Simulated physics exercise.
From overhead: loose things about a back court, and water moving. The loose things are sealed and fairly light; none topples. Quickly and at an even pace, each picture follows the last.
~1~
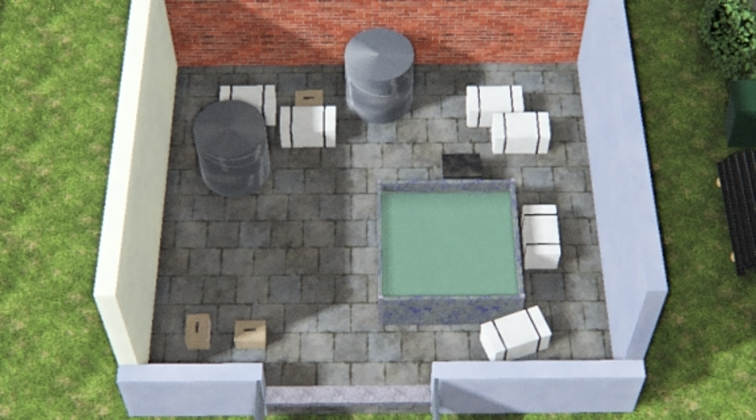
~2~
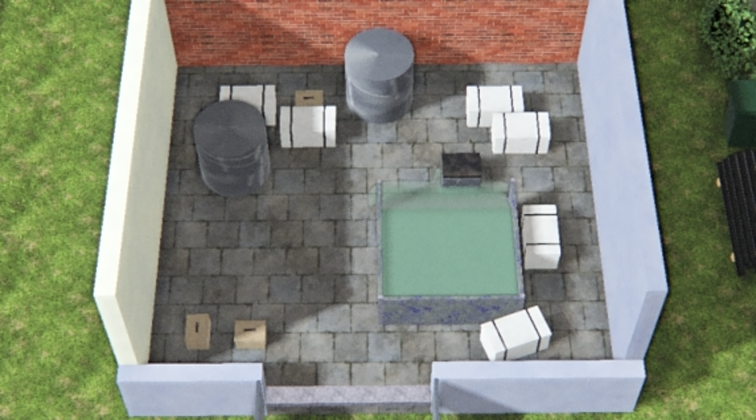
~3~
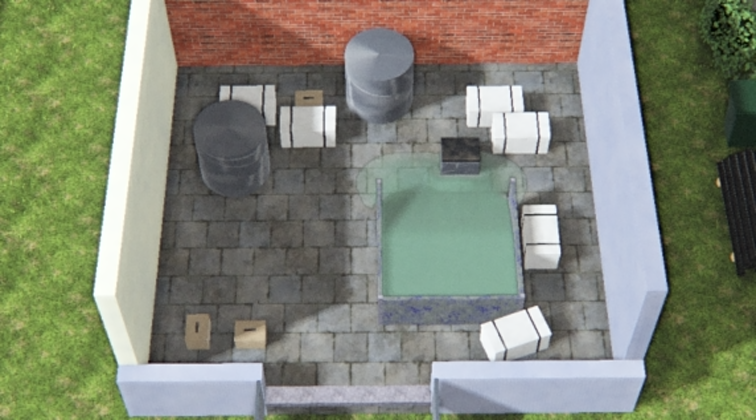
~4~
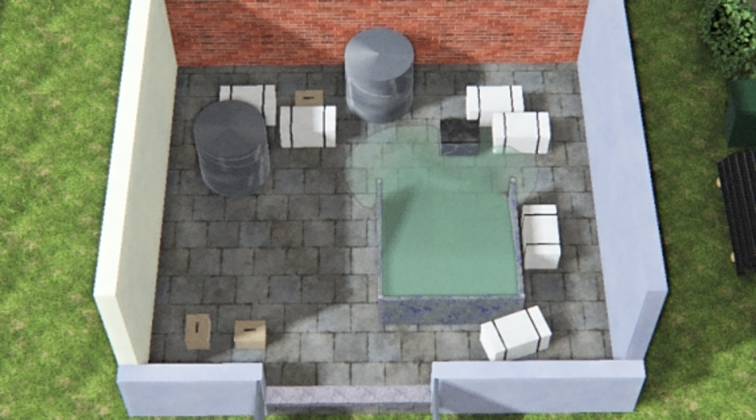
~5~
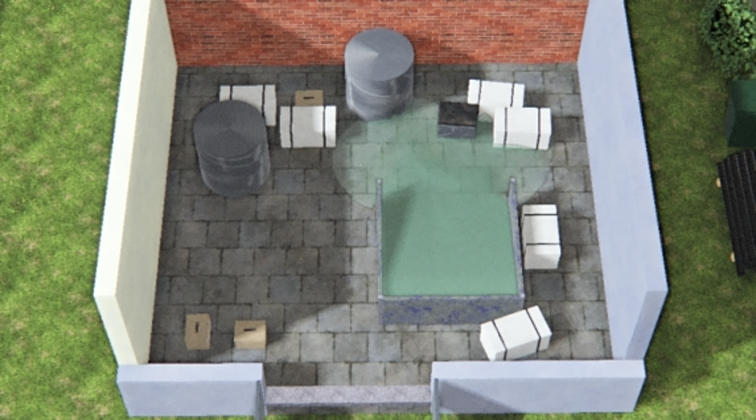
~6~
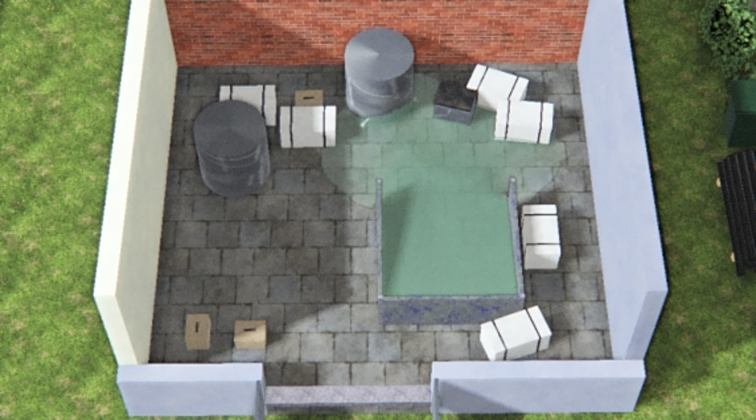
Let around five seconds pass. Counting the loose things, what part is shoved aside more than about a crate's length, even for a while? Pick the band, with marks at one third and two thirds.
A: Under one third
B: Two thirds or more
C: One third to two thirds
Two thirds or more (B).
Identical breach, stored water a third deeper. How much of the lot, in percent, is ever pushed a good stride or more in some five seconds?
Around 80 in a hundred.
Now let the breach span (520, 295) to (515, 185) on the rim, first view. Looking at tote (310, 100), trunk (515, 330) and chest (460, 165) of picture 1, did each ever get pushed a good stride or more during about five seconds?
Well, in order they come out as under that mark, beyond that mark and under that mark.
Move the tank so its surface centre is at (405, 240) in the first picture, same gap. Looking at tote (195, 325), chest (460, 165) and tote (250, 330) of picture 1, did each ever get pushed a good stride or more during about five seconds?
The three, one by one: Short of that, past that mark and short of that.
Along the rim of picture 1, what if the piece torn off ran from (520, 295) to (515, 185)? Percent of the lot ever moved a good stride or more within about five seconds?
Roughly 60 per cent.
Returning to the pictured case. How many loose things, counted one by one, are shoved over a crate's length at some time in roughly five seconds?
7.
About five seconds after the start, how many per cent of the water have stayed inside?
About 100 per cent.
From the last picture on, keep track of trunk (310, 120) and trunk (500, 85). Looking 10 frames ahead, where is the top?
Look for them at about (282, 110) and about (543, 46).
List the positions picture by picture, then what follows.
The first frame shows a chest at (462, 165) rests on the ground; a trunk at (495, 98), on the bottom; 0 of 10 have shifted.
The second frame shows a chest at (461, 164), on the bottom; a trunk at (495, 98) rests on the ground; 0 of 10 have shifted.
The third frame shows a chest at (461, 149) rests on the ground, close to its start; a trunk at (495, 98) rests on the ground; 1 of 10 have shifted.
The fourth frame shows a chest at (459, 130) rests on the ground, a stride from its start; a trunk at (495, 98), on the bottom; 1 of 10 have shifted.
The fifth frame shows a chest at (458, 113) rests on the ground, a stride from its start; a trunk at (496, 94) rests on the ground, close to its start; 3 of 10 have shifted.
The sixth frame shows a chest at (456, 96) rests on the ground, a stride from its start; a trunk at (498, 83), on the bottom, close to its start; 3 of 10 have shifted.
A moment on, 3 of 10 are well off their spots; 2 afloat.
Next, 4 of 10 are well off their spots; 4 afloat.
Later, 6 of 10 are well off their spots; 6 afloat.
In the end, 7 of 10 are well off their spots, and 7 have been at some point; 7 afloat.
